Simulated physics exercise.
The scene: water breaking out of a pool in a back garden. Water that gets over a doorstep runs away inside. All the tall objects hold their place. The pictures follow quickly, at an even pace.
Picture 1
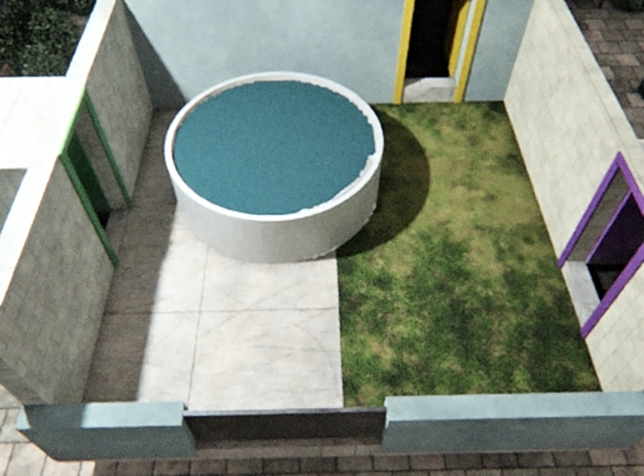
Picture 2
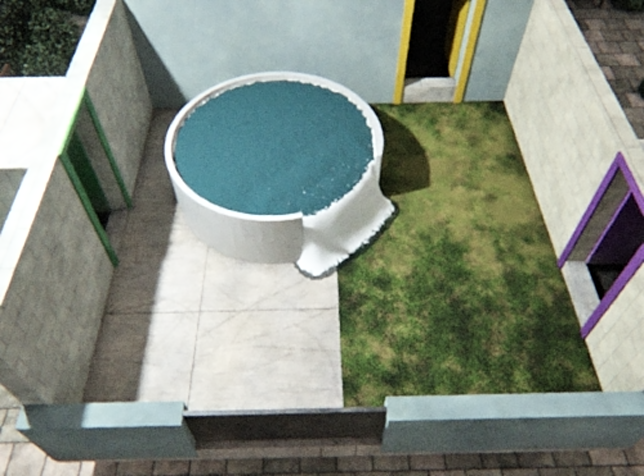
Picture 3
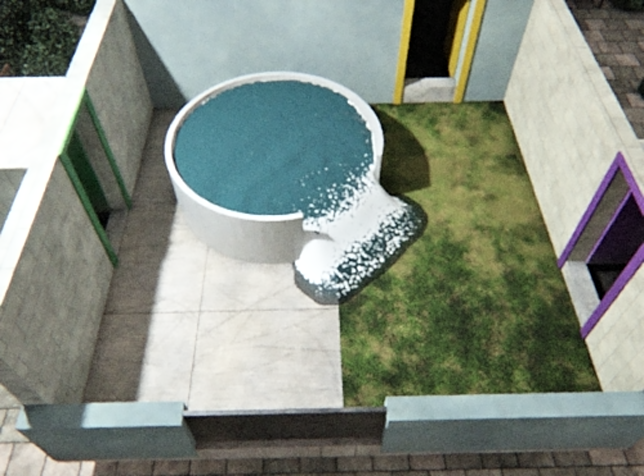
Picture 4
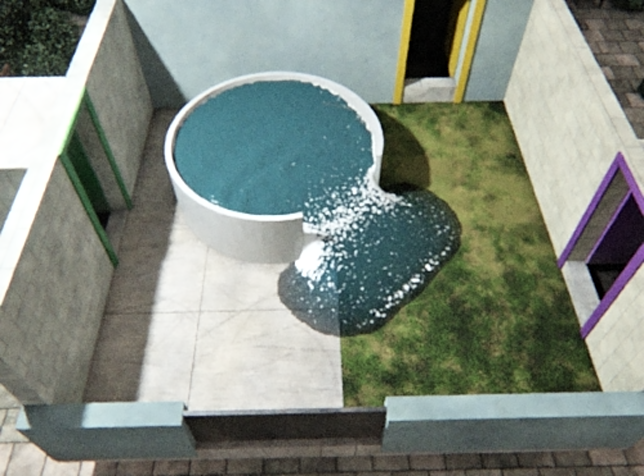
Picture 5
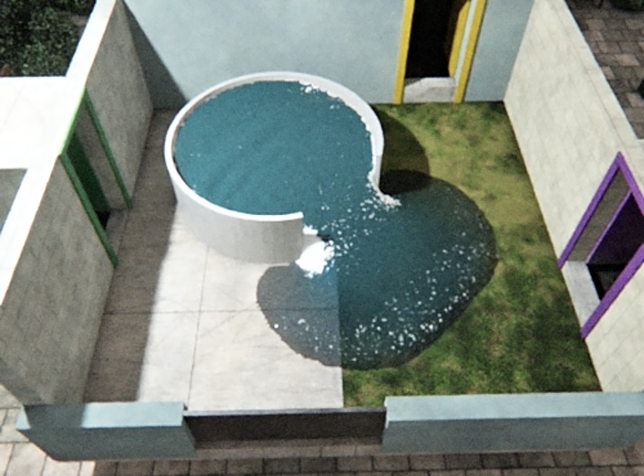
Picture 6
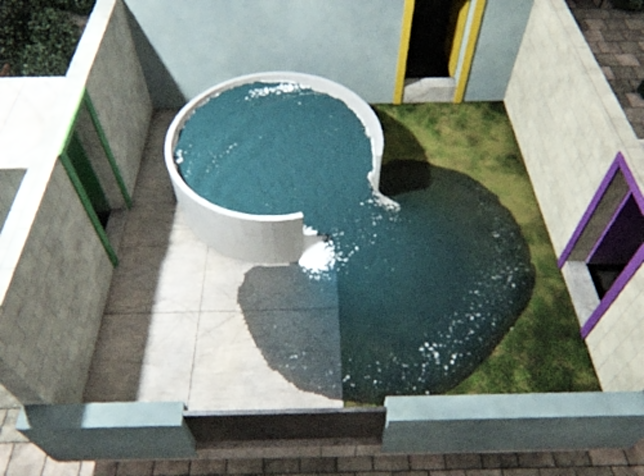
Walled back garden, water bursting through a gap in a round white pool and spreading across pale paving and grass.
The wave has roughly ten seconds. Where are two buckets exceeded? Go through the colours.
In the end: The yellow door stays under that; the purple door takes more than that; the green door takes more than that.
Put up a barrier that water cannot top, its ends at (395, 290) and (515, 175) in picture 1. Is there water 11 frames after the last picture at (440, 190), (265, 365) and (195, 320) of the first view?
One after the other: Awash, covered, no water.
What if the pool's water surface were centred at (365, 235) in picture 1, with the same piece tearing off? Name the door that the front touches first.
That is the purple one.
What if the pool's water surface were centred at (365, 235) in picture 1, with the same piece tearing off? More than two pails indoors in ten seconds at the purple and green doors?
Then: Purple passes that mark; green takes more.
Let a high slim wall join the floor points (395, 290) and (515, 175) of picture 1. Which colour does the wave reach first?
That is the one in yellow.
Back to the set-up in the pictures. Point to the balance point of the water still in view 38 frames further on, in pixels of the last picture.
I would point to (344, 236).
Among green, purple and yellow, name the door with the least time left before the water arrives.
I say the one in purple.
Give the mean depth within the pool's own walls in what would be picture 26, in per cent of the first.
Some 40 per cent.
A moment on, water covers 45 % of the floor; the yellow door not reached, the purple door wet at the sill, nothing in, the green door not reached.
Next, water covers 50 % of the floor; the yellow door not reached, the purple door over two buckets in, the green door not reached.
Then, water covers 70 % of the floor; the yellow door not reached, the purple door far over two buckets in, the green door not reached.
Later, water covers 95 % of the floor; the yellow door wet at the sill, nothing in, the purple door far over two buckets in, the green door under two buckets in.
In the end, water covers 100 % of the floor; the yellow door wet at the sill, nothing in, the purple door far over two buckets in, the green door far over two buckets in.
